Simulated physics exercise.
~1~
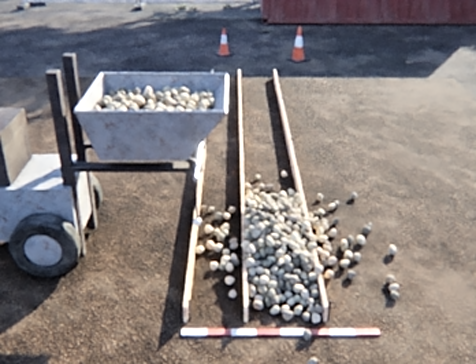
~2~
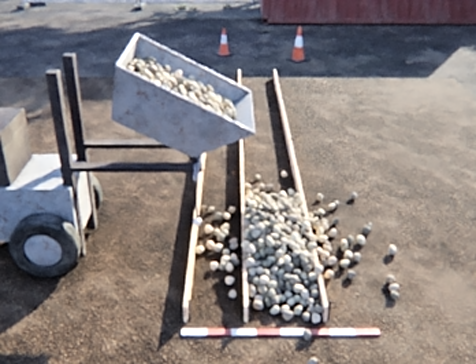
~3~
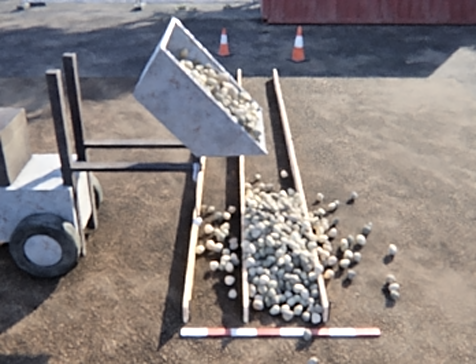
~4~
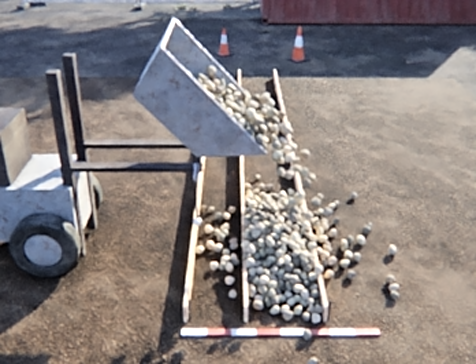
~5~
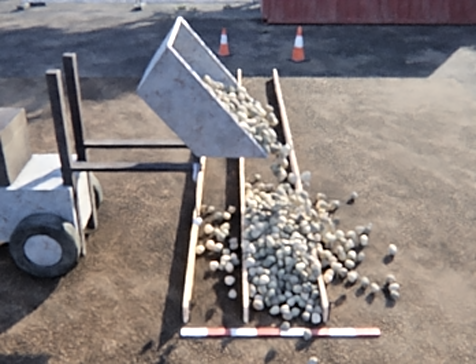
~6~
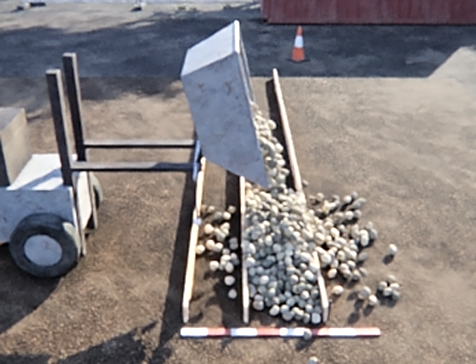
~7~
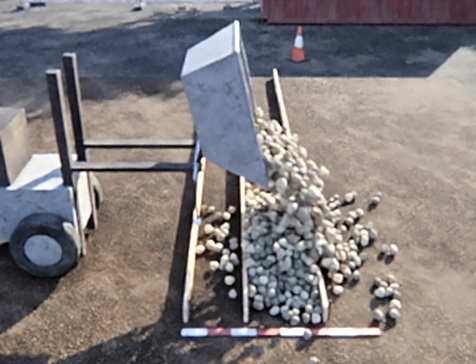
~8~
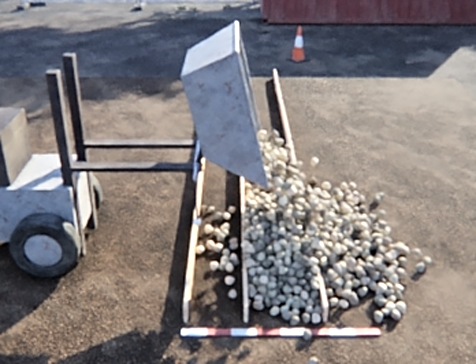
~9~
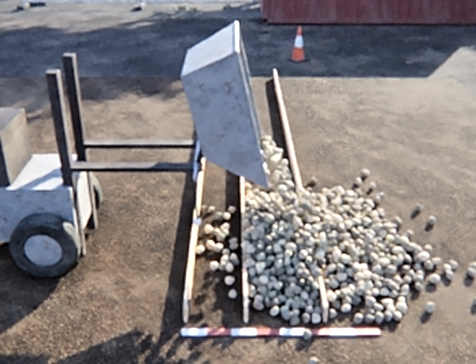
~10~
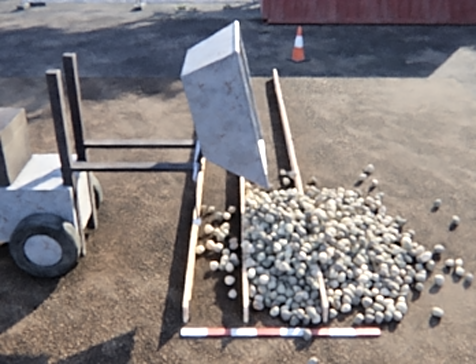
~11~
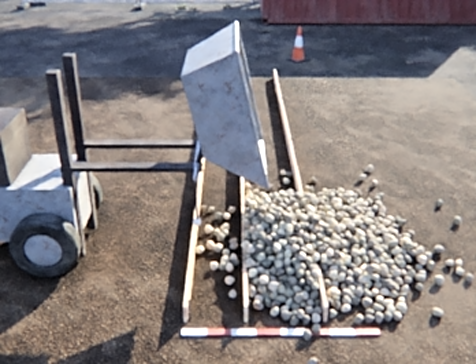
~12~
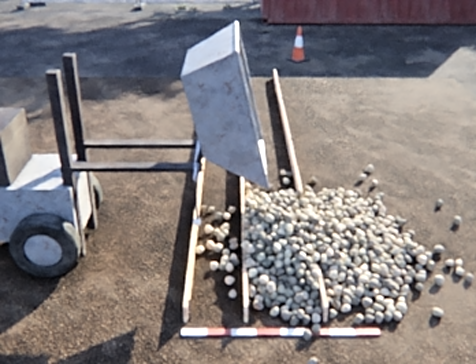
On a sunlit gravel yard, a forklift tipped its grey skip to the right in two stages, pouring round stones onto an earlier pile between wooden boards, until they spilled over the right-hand board and settled in a wide heap, leaving the skip steeply tilted.
